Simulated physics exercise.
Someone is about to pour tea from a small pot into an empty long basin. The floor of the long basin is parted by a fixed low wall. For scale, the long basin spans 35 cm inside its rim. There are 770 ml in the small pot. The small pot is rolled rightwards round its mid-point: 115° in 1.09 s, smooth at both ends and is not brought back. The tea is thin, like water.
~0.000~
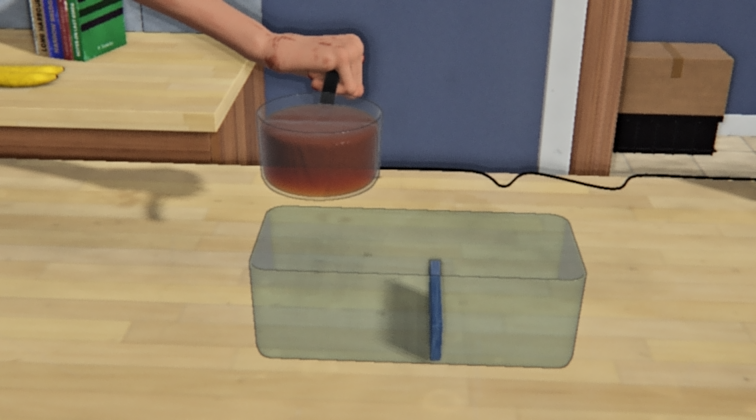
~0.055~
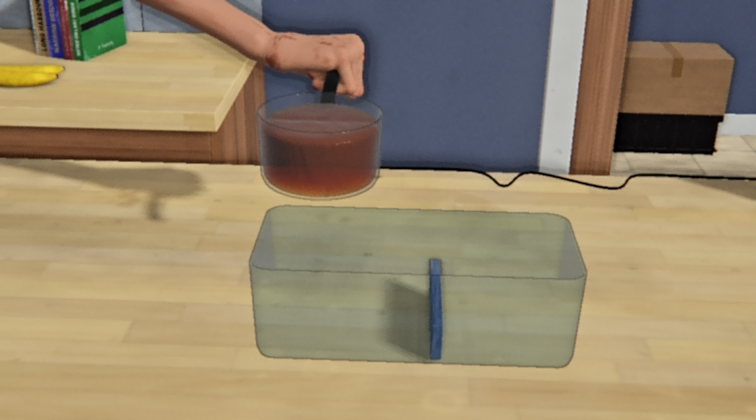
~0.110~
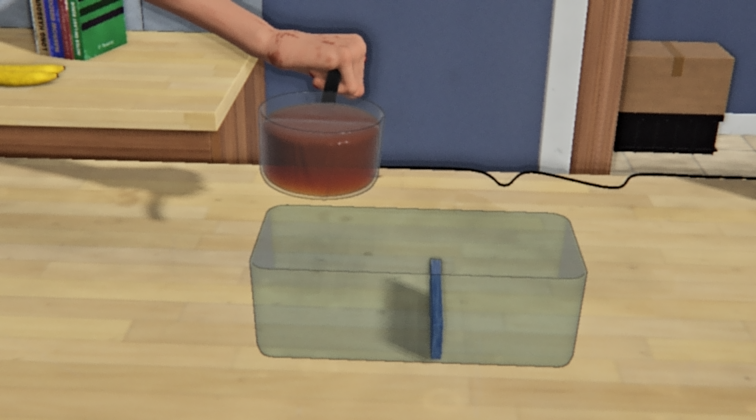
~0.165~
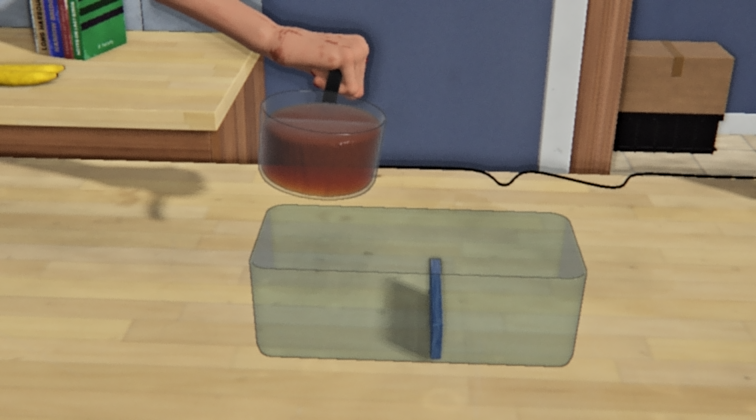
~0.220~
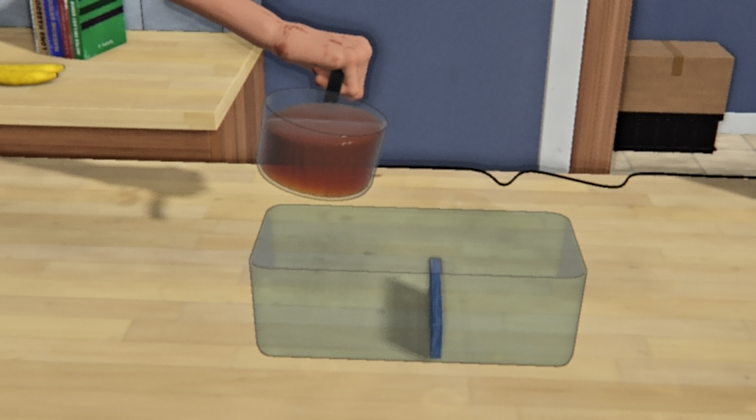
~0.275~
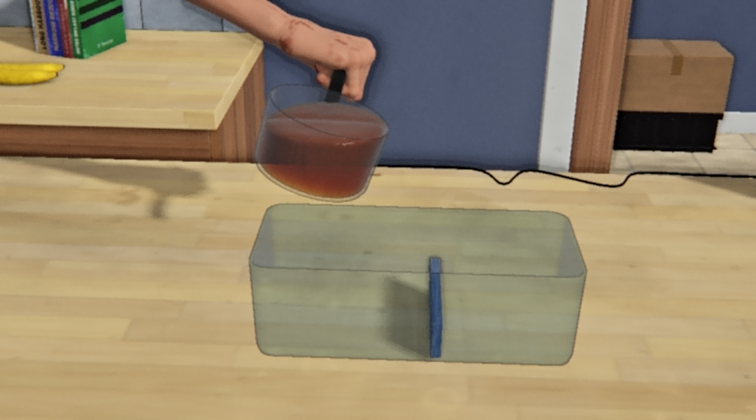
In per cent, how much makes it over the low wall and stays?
Roughly 46 per cent is past the wall.
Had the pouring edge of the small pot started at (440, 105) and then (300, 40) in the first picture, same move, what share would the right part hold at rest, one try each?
First 90, then 5 per cent.
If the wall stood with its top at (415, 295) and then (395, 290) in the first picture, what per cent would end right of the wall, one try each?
In turn about 70 and 80 per cent.
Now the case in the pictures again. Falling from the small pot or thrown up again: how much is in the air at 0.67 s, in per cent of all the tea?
Near 28 in a hundred.
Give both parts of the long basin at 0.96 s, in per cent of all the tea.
Near 44 on the left, 46 on the right.
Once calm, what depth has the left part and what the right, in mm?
Some 14 mm on the left and 16 mm on the right.
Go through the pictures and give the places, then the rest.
Tilt 0°; pouring edge (382, 115); surface from (261, 119) to (380, 122); the long basin's rim runs from (259, 237) to (576, 247); the wall's top is at (436, 292), in the first frame.
Tilt 1°; pouring edge (382, 116); surface from (262, 119) to (380, 123), in the second frame.
Tilt 3°; pouring edge (384, 117); surface from (263, 118) to (381, 123), in the third frame.
Tilt 6°; pouring edge (385, 121); surface from (265, 118) to (383, 123), in the fourth frame.
Tilt 11°; pouring edge (387, 126); surface from (265, 118) to (385, 124), in the fifth frame.
Tilt 17°; pouring edge (388, 132); surface from (265, 118) to (388, 124), in the sixth frame.
After 0.67 s the tilt is 78° and 45 per cent is still to pour, 8 is left of the wall and 18 right of it.
After 0.96 s the tilt is 111° and 5 per cent is still to pour, 44 is left of the wall and 45 right of it.
After 1.26 s the tilt is 115° and 0 per cent is still to pour, 52 is left of the wall and 46 right of it.
After 1.59 s the tilt is 115° and 0 per cent is still to pour, 52 is left of the wall and 46 right of it.
In the end 52 per cent lies left of the wall, 46 right of it and 1 outside.
